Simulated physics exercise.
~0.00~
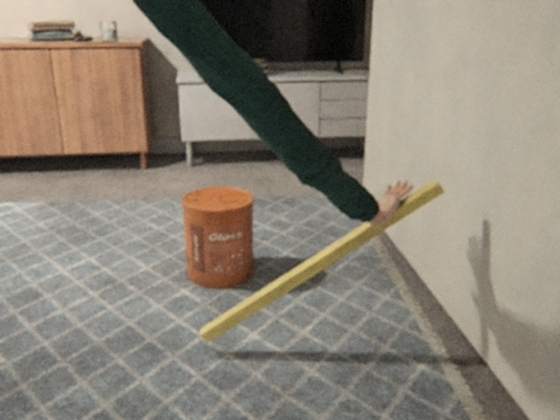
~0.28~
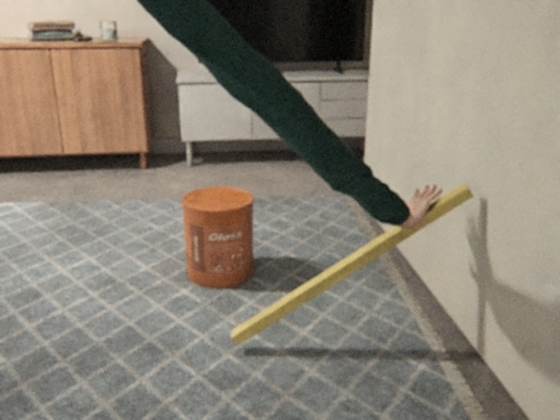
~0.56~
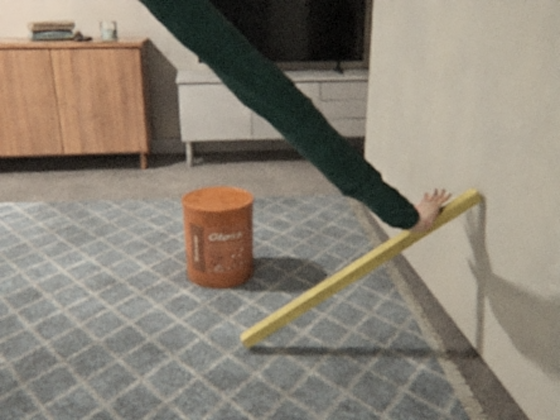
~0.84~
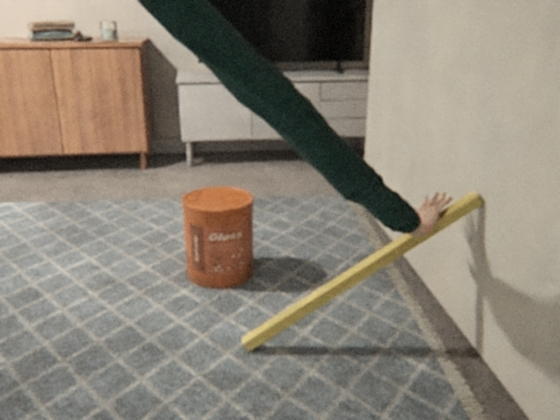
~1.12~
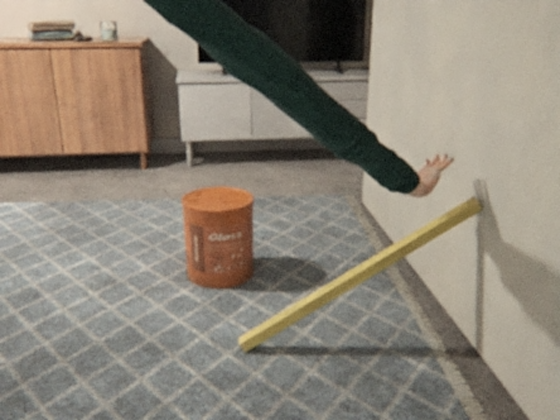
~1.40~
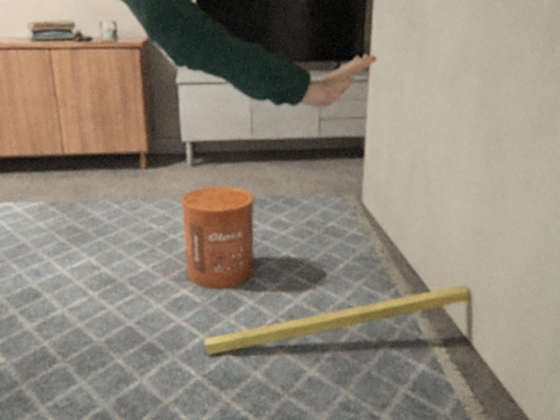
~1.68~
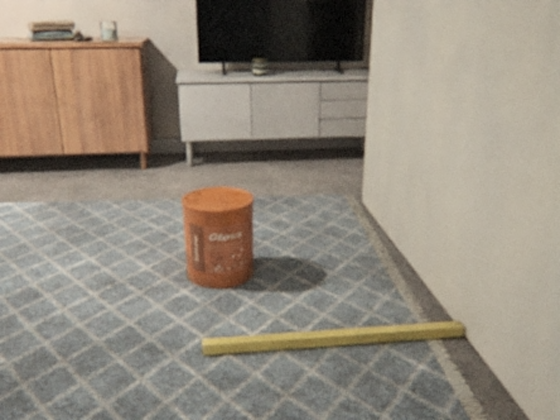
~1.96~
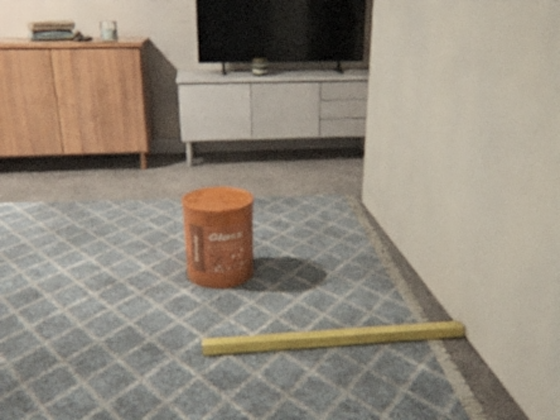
At the start, a hand in a dark green sleeve holds a yellow pole at a slant above a patterned rug, with an orange pail standing nearby. The arm moves the pole to the right until its upper end rests against the pale wall and its lower end sits on the rug. The hand then lets go and draws back. The pole slips down the wall, its upper end dropping as its foot slides left. It ends lying flat on the floor, one end near the wall, while the pail still stands where it was.
